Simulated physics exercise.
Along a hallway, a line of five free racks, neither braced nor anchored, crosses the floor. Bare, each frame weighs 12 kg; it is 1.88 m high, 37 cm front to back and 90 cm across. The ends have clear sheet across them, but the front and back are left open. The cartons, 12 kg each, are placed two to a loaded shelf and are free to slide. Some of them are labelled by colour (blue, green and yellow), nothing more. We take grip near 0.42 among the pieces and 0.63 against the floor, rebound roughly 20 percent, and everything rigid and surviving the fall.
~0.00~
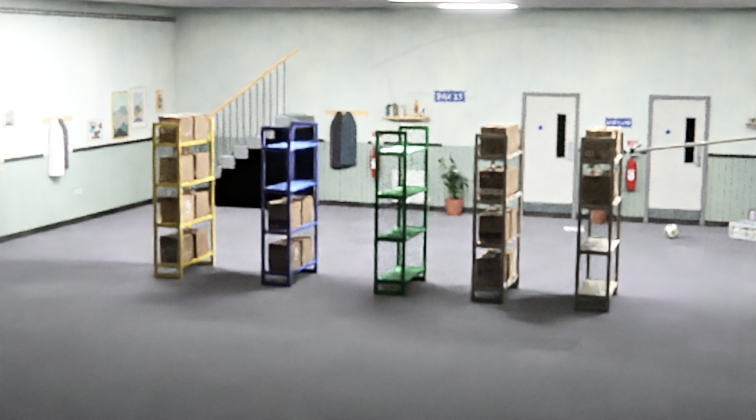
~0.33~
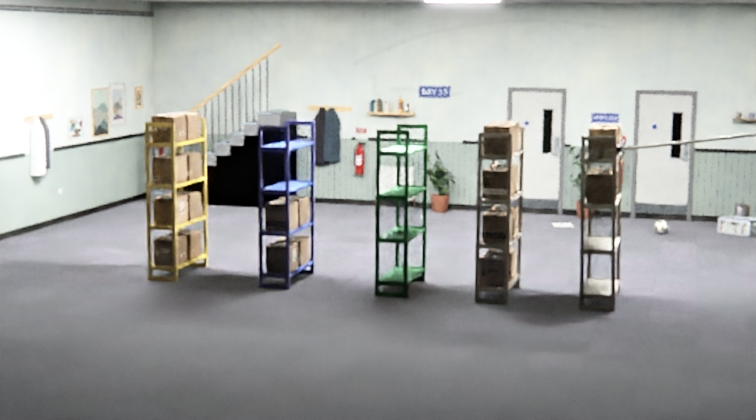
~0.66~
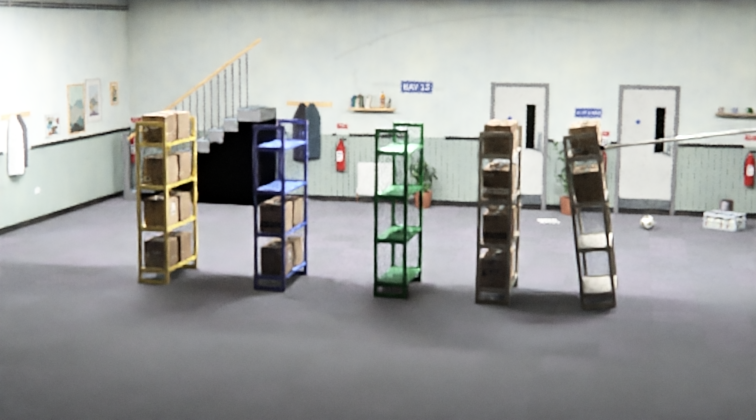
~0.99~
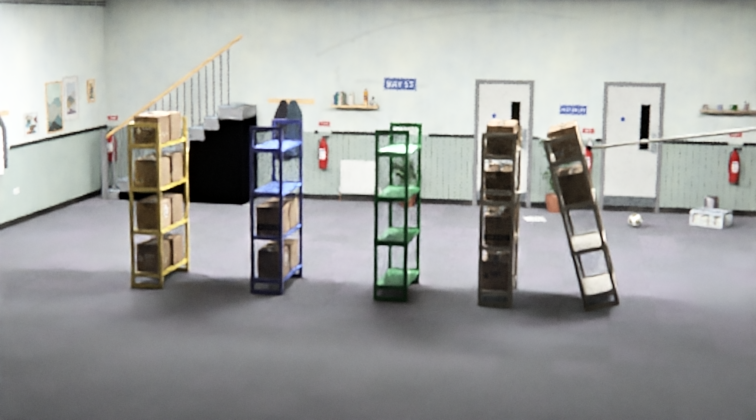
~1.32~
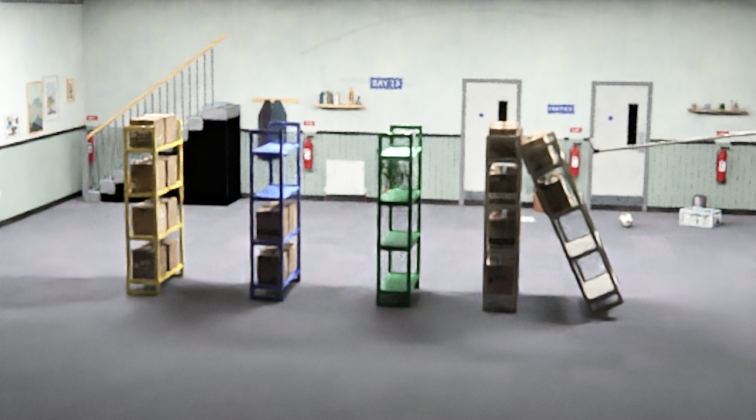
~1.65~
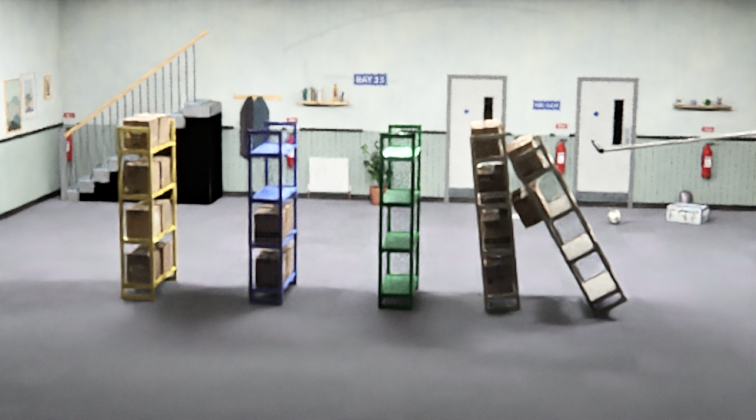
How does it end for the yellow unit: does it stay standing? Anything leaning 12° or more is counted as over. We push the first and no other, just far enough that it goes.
It does.
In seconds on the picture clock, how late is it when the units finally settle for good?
Somewhere near 4.5 seconds.
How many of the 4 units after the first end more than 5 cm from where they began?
Answer: 3.
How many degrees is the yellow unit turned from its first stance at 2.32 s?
Near 0 degrees from where it started.
By 1.96 s, 4 cartons spilt or dropped; 1 of the 4 other units over; yellow unit unmoved.
By 2.32 s, 8 cartons spilt or dropped; 2 of the 4 other units over; yellow unit unmoved; green unit tilted 18°.
By 2.60 s, 12 cartons spilt or dropped; 3 of the 4 other units over; yellow unit unmoved; green unit tilted 48°.
By 2.98 s, 13 cartons spilt or dropped; 3 of the 4 other units over; yellow unit unmoved; green unit tilted 48°.
When it is over (4.8 s), 15 cartons spilt or dropped; 3 of the 4 other units over; yellow unit unmoved; green unit tilted 49°; blue unit tilted 32°. One left standing. In pixels of the last frame, middles, yellow unit near (147, 207), green unit near (297, 229).
